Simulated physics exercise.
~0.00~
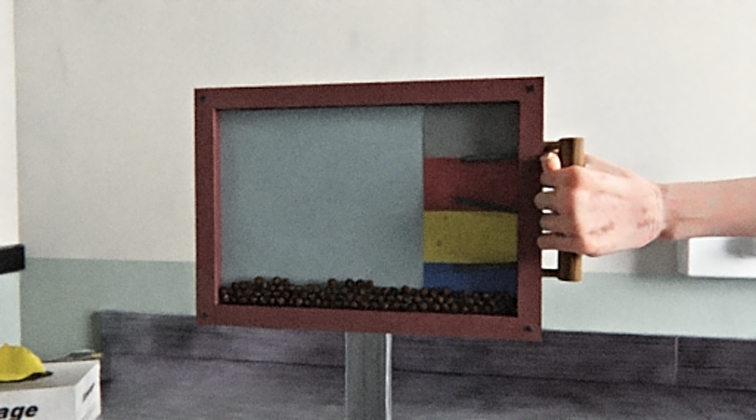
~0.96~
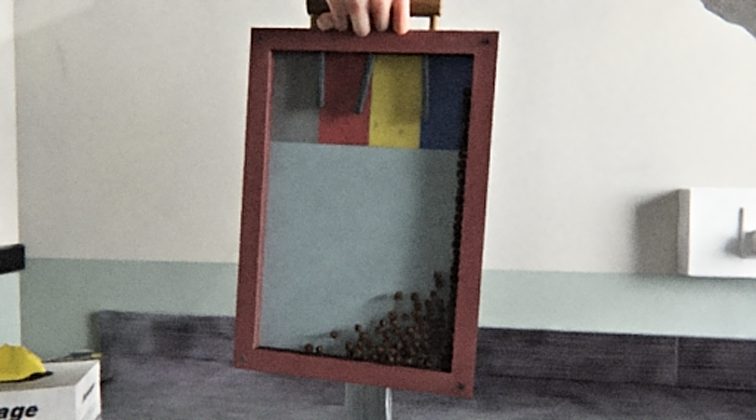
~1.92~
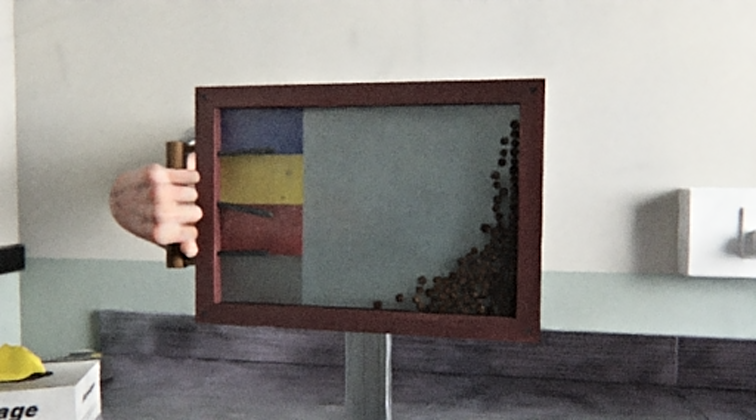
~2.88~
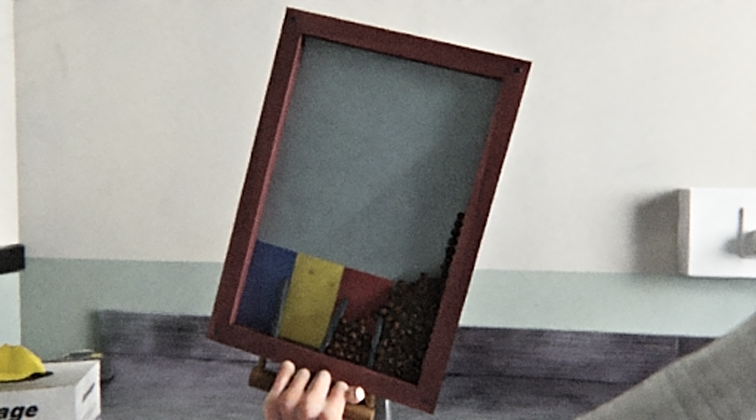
A red-framed, windowed case holding a thin layer of small dark brown balls stands upright against a pale wall, seen from the front by a still camera. Grey, red, yellow and blue pockets line its right side, where a hand grips a wooden handle. The hand turns the case anticlockwise until the pockets are on top and the balls heap at the lower right. It turns on, bringing the pockets to the left while the balls bank up on the right. Finally the pockets reach the bottom, the case tilted, with most balls in the grey pocket, some in red, and blue and yellow empty.
